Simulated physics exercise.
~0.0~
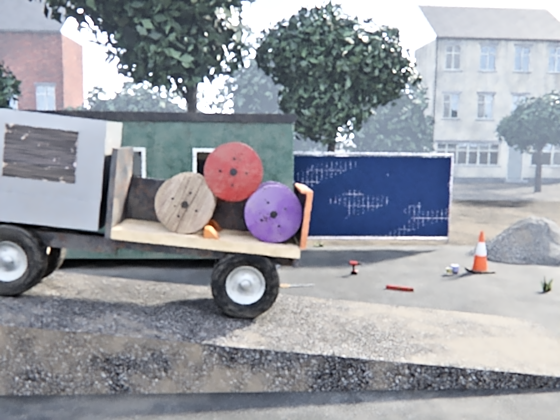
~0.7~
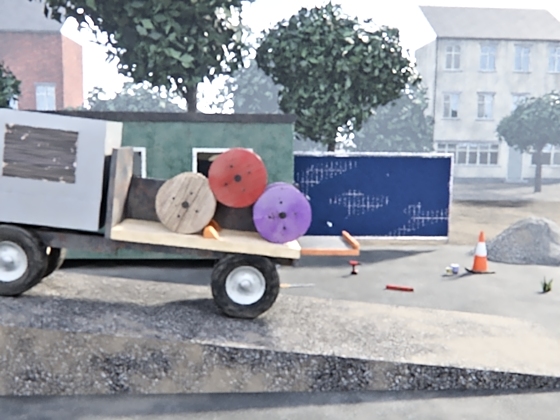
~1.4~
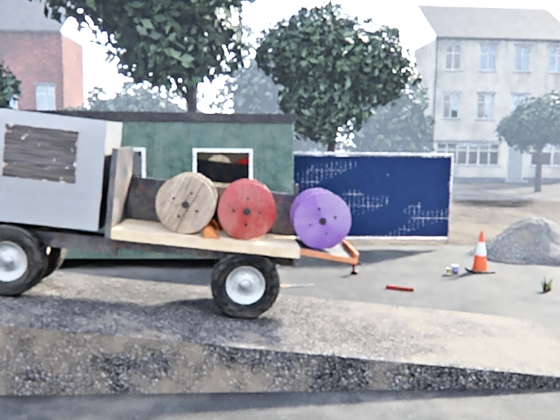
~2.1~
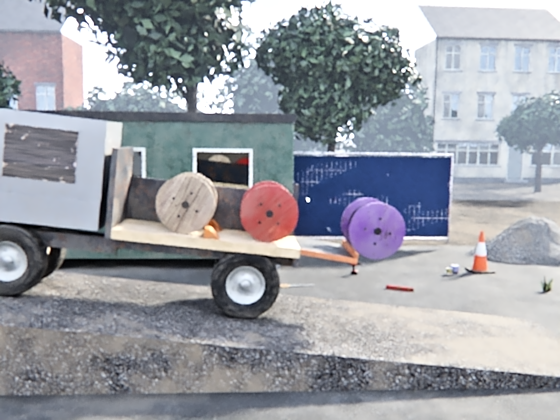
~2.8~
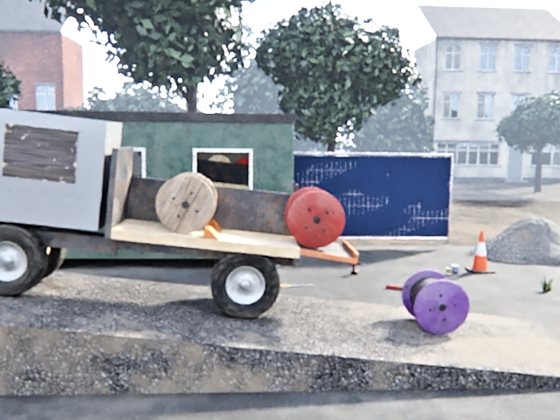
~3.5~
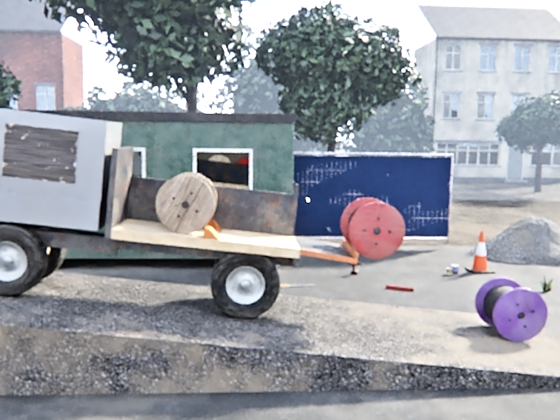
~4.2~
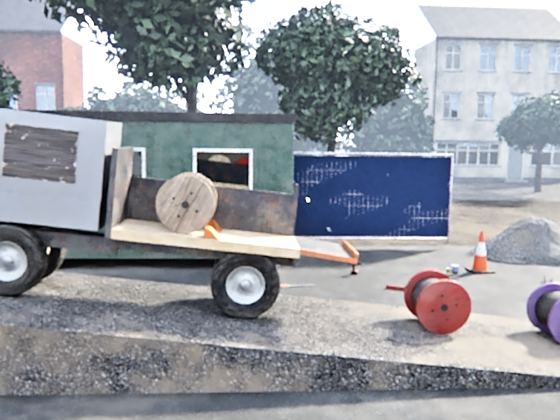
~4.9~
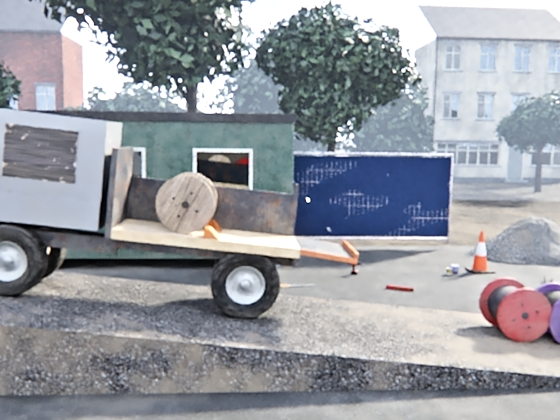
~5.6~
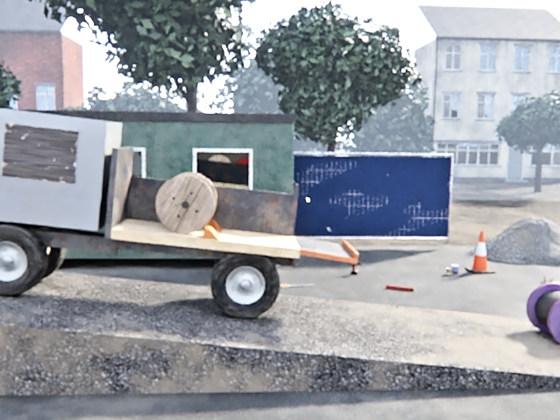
On a sloping street beside a green building, a flatbed truck holds three cable reels, with a red one resting on top of a plain wooden one and a purple one. The orange-edged tailgate swings down, and the purple reel starts rolling right while the red one sinks into the gap. Purple crosses the gate and drops to the ground, and red rolls along the bed after it. Red falls off too and follows purple down the slope. Both end off the truck near the right edge, with purple still partly visible, while the wooden reel stays on the bed.
